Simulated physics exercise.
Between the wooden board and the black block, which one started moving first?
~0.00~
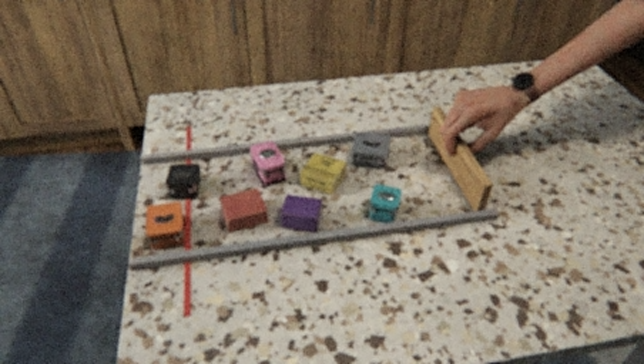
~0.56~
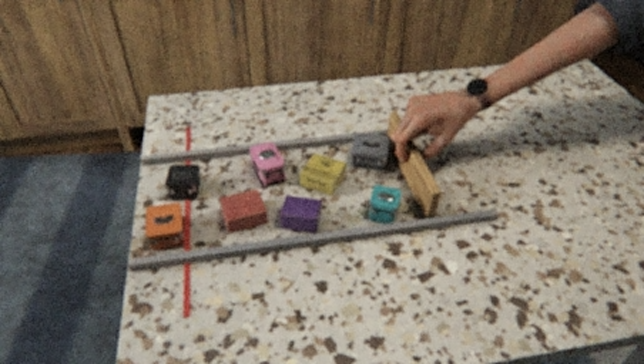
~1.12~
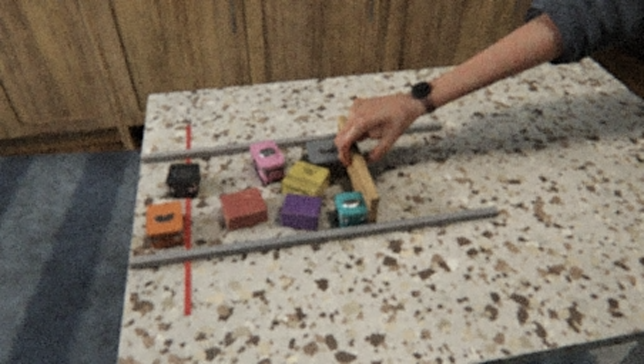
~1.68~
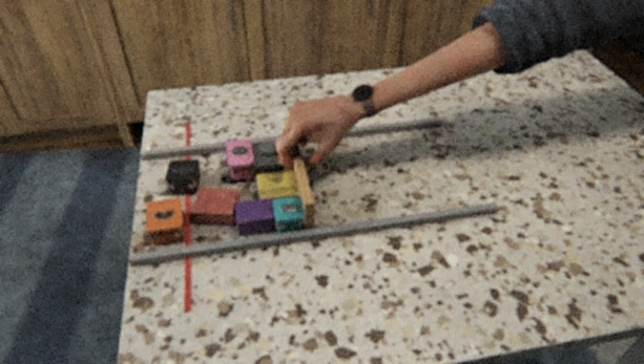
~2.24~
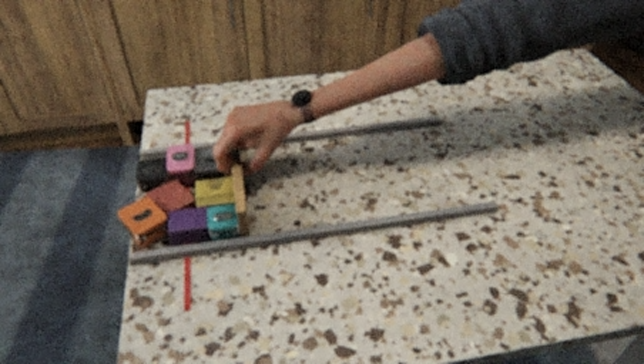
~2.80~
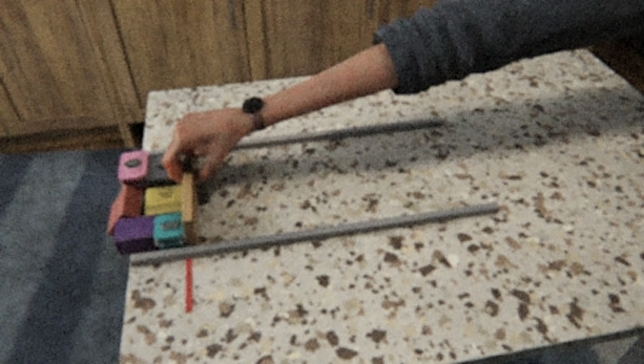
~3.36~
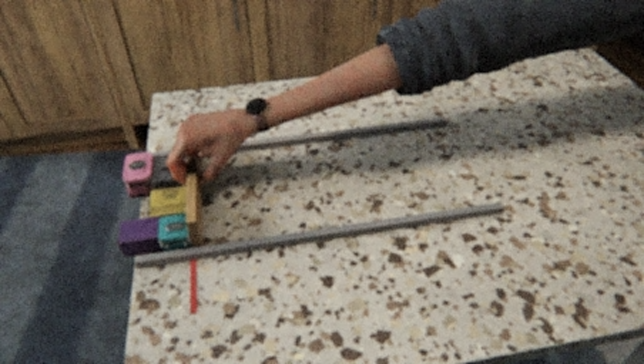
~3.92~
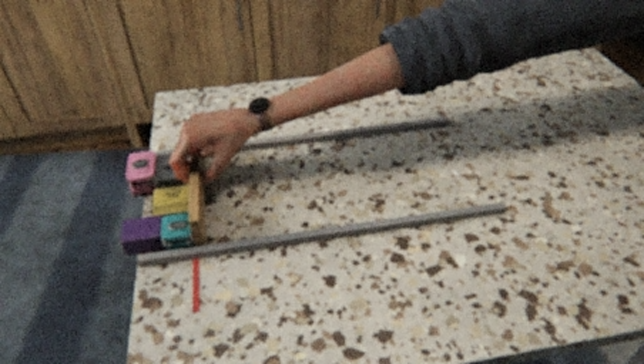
The wooden board started moving first. The black block stayed still near the red tape until the bunched-up blocks were pushed along to it.
